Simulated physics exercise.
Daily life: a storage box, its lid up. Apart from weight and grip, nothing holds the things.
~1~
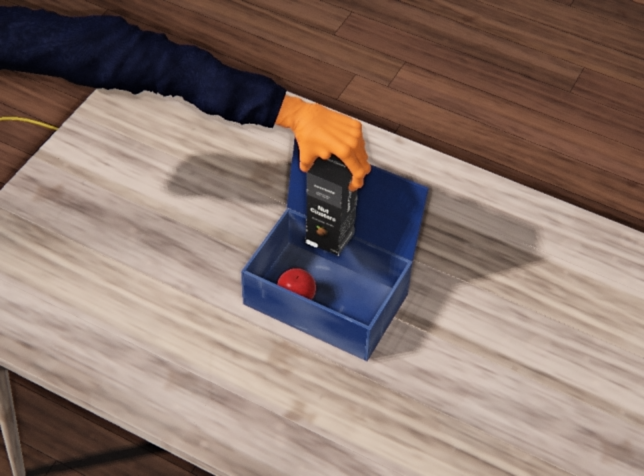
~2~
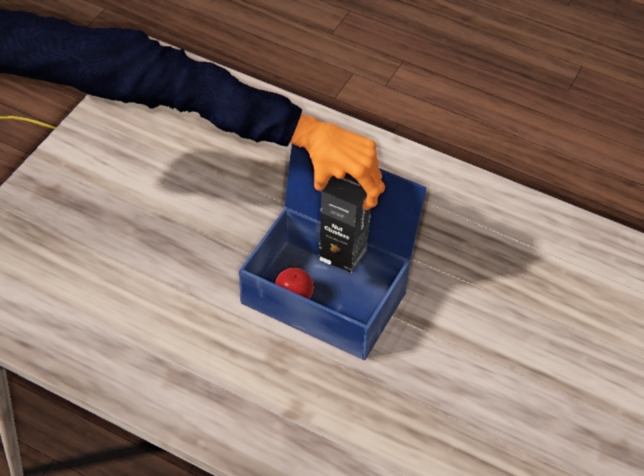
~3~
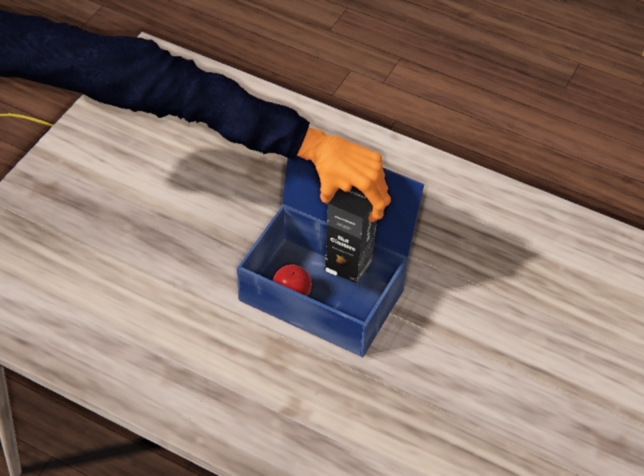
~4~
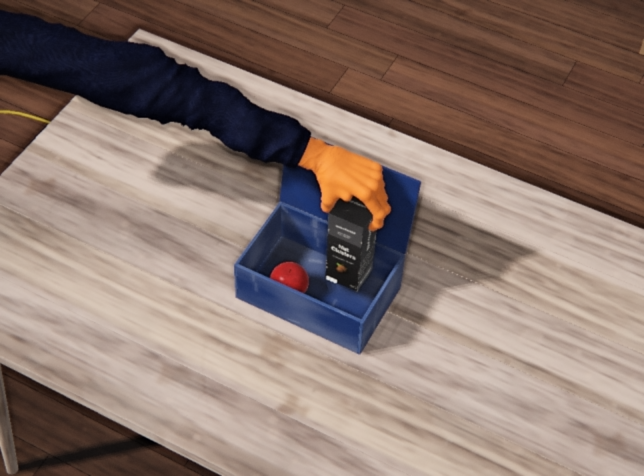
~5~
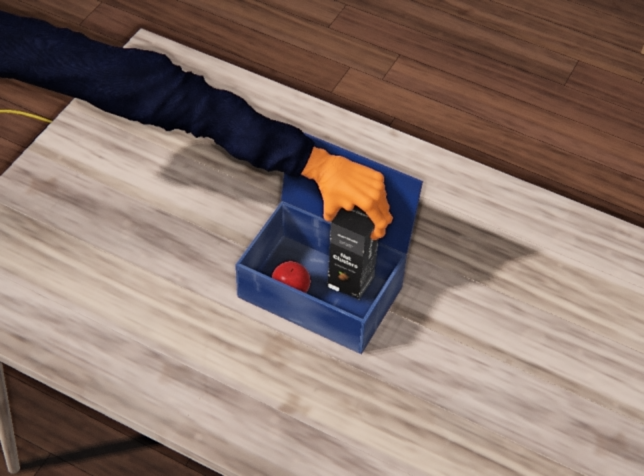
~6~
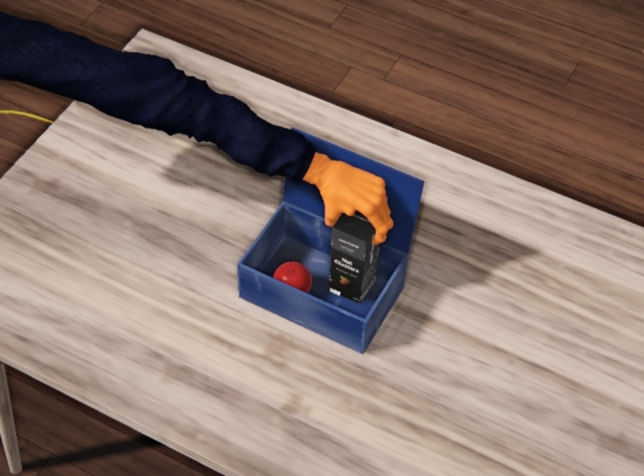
In the video, an orange-gloved hand in a dark blue sleeve lowers a black carton into an open blue storage box holding a red ball, shifting it slightly right until it sits inside, still under the hand.
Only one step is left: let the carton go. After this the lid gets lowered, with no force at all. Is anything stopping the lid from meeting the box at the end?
Yes, the lid is kept from closing.
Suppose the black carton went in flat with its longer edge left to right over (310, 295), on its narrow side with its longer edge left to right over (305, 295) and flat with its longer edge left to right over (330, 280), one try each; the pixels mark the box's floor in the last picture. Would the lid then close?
On the first go the lid comes to rest closed, on the second it comes to rest closed, on the third it comes to rest closed.
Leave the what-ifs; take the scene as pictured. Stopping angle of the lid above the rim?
The lid sits around 25° above the rim.
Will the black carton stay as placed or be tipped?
Observation: It tilts over.
Then, 1.60 s past the last view, lid 68° above the rim; black carton rocked 7° from its first pose near (352, 259).
Then, 2.10 s past the last view, lid 34° above the rim; black carton rocked 42° from its first pose near (336, 284).
Finally, lid 27° above the rim; down or leaning hard in the box, black carton; red apple still in place. Final places as the last picture's camera would see them, black carton near (339, 282).
